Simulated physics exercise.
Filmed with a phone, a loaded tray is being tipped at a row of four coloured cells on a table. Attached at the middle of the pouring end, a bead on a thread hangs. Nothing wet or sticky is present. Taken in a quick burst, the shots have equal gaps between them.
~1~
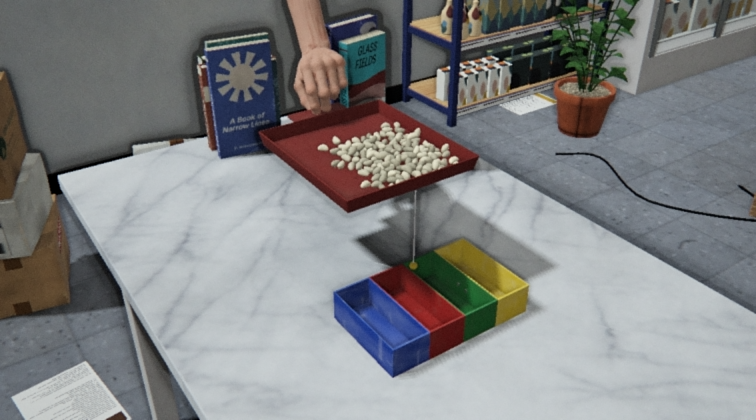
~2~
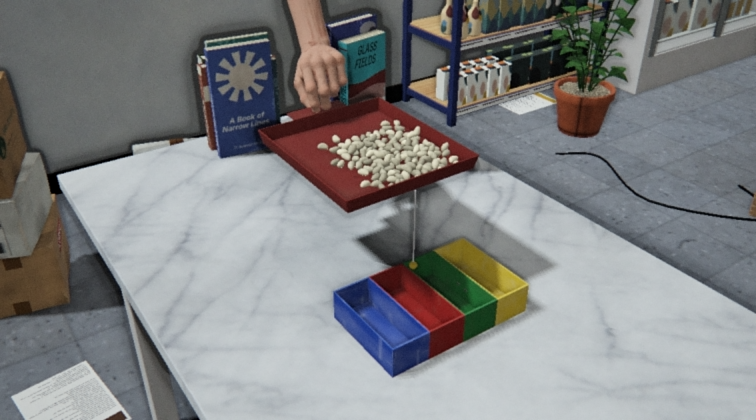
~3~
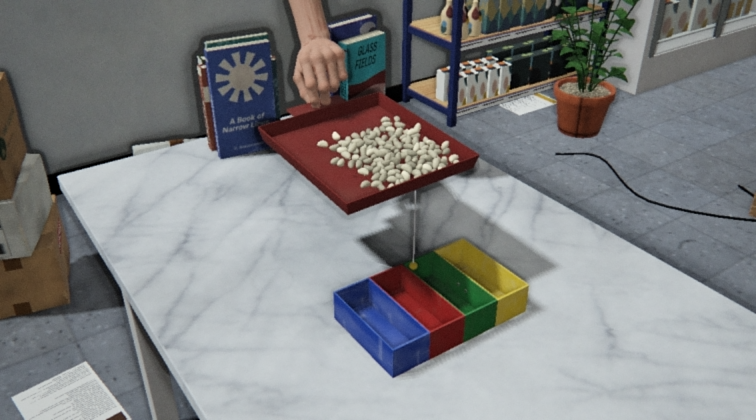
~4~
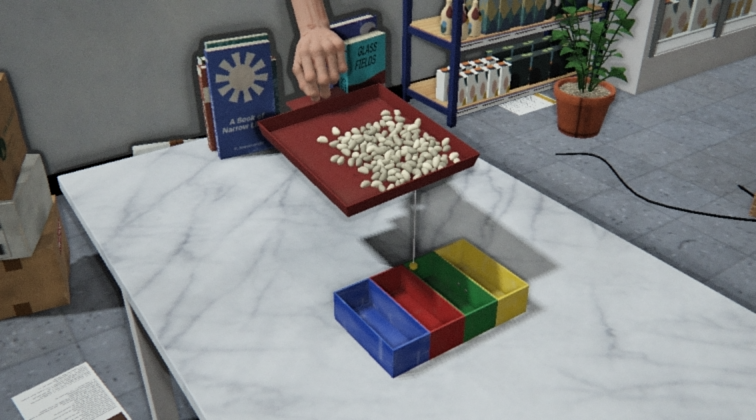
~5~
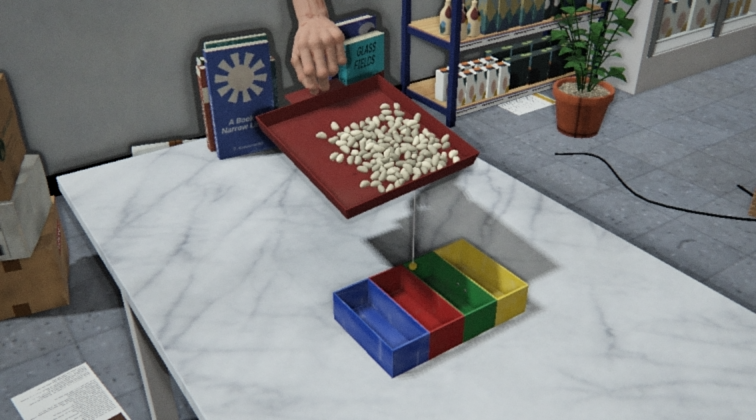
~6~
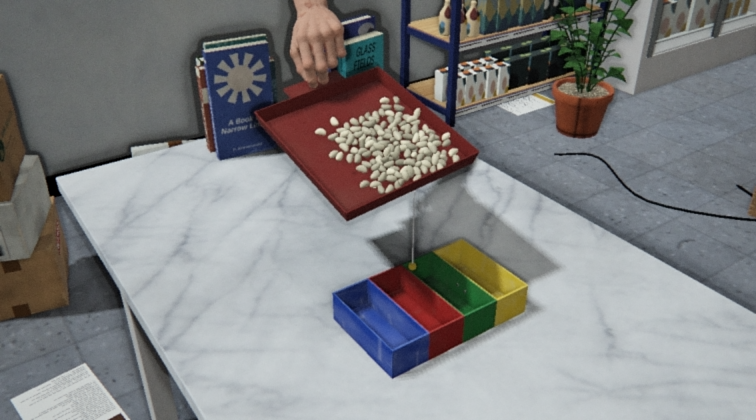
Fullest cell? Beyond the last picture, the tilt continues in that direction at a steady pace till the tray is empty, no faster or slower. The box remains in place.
Blue.
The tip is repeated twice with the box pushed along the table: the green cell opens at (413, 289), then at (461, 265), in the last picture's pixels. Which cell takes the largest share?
The first placing favours red, while the second favours that blue cell.
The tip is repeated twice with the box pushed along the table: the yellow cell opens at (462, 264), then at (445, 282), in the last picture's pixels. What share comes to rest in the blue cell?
50 %, 0 %.
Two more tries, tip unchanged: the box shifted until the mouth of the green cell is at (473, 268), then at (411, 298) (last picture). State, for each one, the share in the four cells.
About 40 per cent, then about 90 per cent.
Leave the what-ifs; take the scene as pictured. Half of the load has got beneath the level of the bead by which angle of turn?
110°.
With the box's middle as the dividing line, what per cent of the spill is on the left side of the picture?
Around 80 per cent, I reckon.
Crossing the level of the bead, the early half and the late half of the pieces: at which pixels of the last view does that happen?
Initially about (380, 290); subsequently about (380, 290).
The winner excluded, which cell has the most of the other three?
I'd say the red cell takes second place.
Soon, tray tipped steeply; all on the tray.
A while on, tray tipped right over; nearly all on the tray; a stray few in the blue cell; a stray few falling or outside the box.
Towards the end, tray tipped past a quarter turn; about half in the blue cell; about a quarter in the red cell; a small part in the green cell; a small part falling or outside the box.
Finally, tray tipped past a quarter turn; about half in the blue cell; about a quarter in the red cell; a small part in the green cell; none in the yellow cell; a small part outside the box.
